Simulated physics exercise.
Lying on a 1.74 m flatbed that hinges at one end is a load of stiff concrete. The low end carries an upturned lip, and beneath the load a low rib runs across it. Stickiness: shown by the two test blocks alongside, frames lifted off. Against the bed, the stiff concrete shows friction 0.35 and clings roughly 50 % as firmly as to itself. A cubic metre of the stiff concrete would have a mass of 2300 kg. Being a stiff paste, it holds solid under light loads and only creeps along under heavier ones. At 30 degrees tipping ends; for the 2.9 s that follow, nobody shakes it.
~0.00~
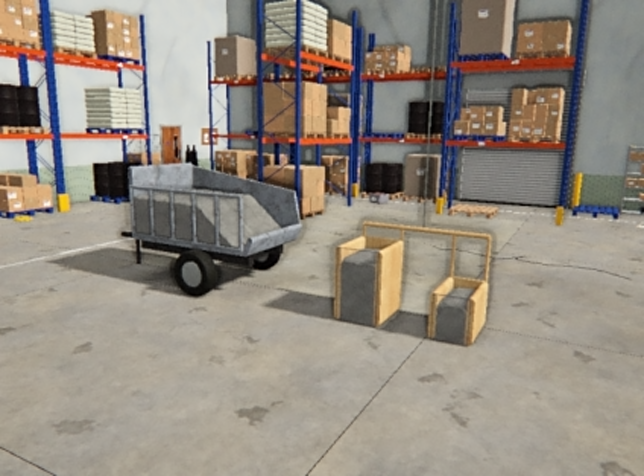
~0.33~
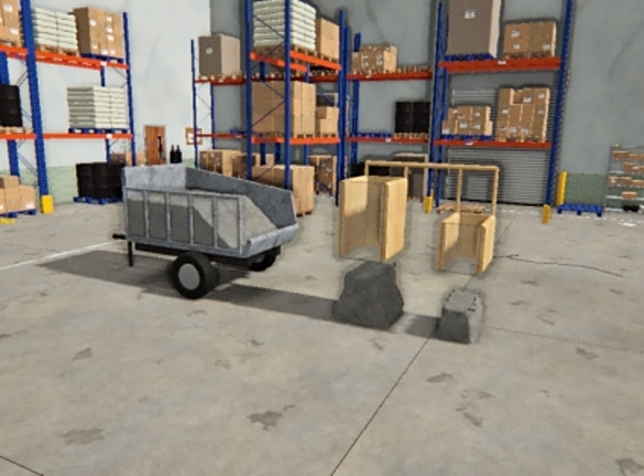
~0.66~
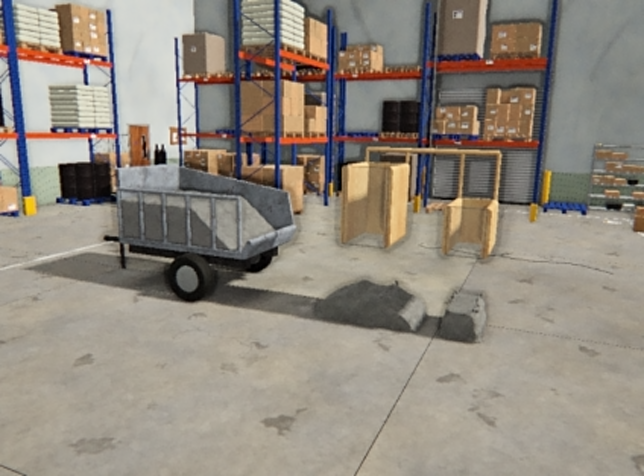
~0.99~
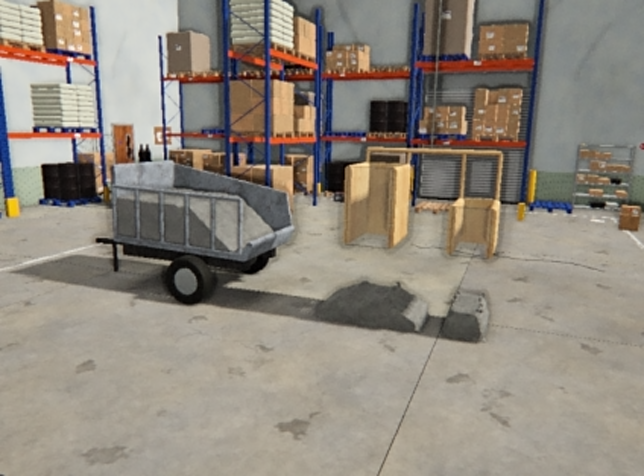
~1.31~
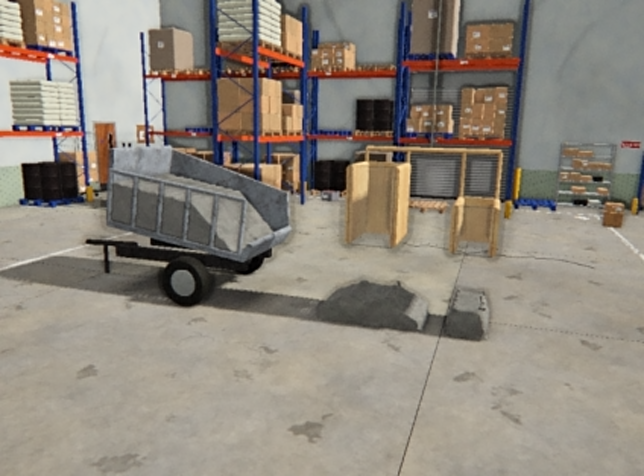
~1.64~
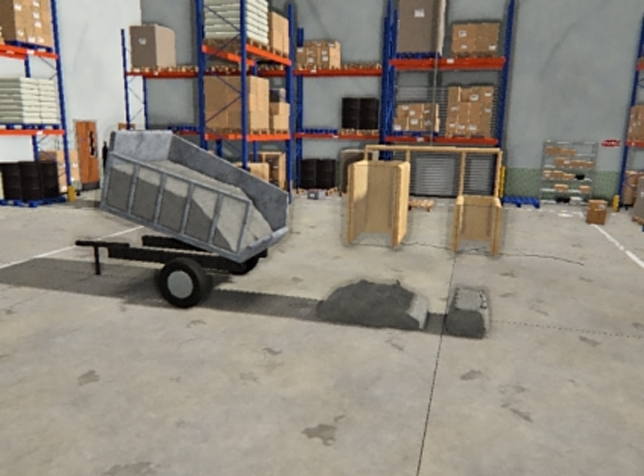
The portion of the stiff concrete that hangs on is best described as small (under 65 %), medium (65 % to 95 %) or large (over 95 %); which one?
It is best described as small.
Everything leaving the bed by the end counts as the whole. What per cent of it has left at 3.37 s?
Close to 80 in a hundred.
By 2.15 s, the tilt is 25 degrees and 100 % is on the bed.
By 2.76 s, the tilt is 30 degrees and 90 % is on the bed.
By 3.37 s, the tilt is 30 degrees and 64 % is on the bed.
By 3.97 s, the tilt is 30 degrees and 55 % is on the bed.
By 5.41 s, at the end, the tilt is 30 degrees and 54 % is on the bed.
